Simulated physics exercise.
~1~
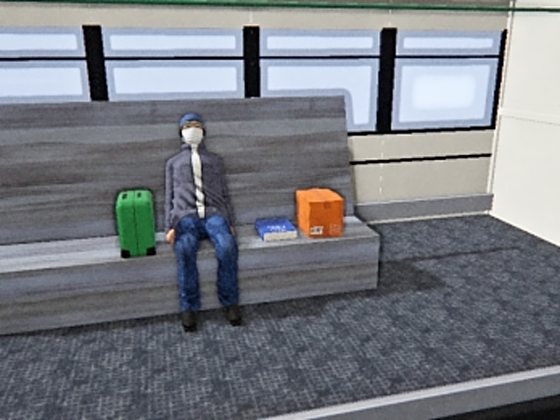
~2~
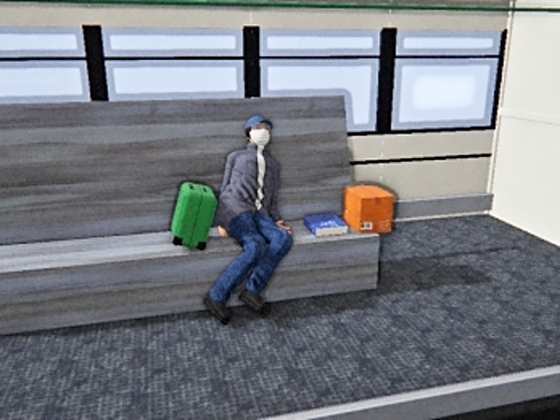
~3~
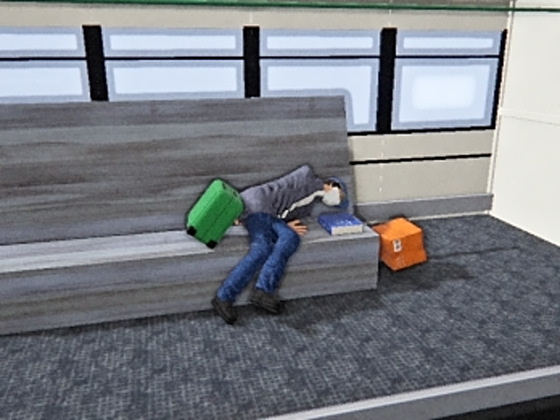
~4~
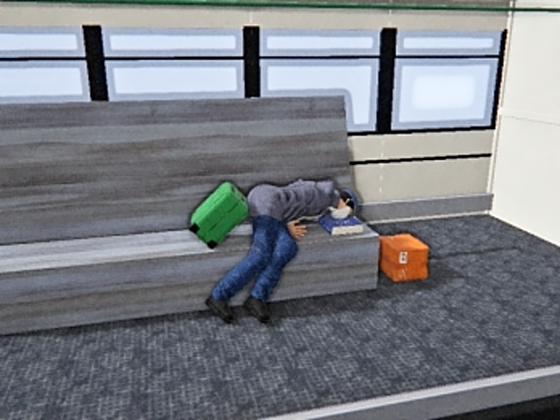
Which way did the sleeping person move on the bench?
The sleeper moved to the right, slumping over toward the end of the bench.
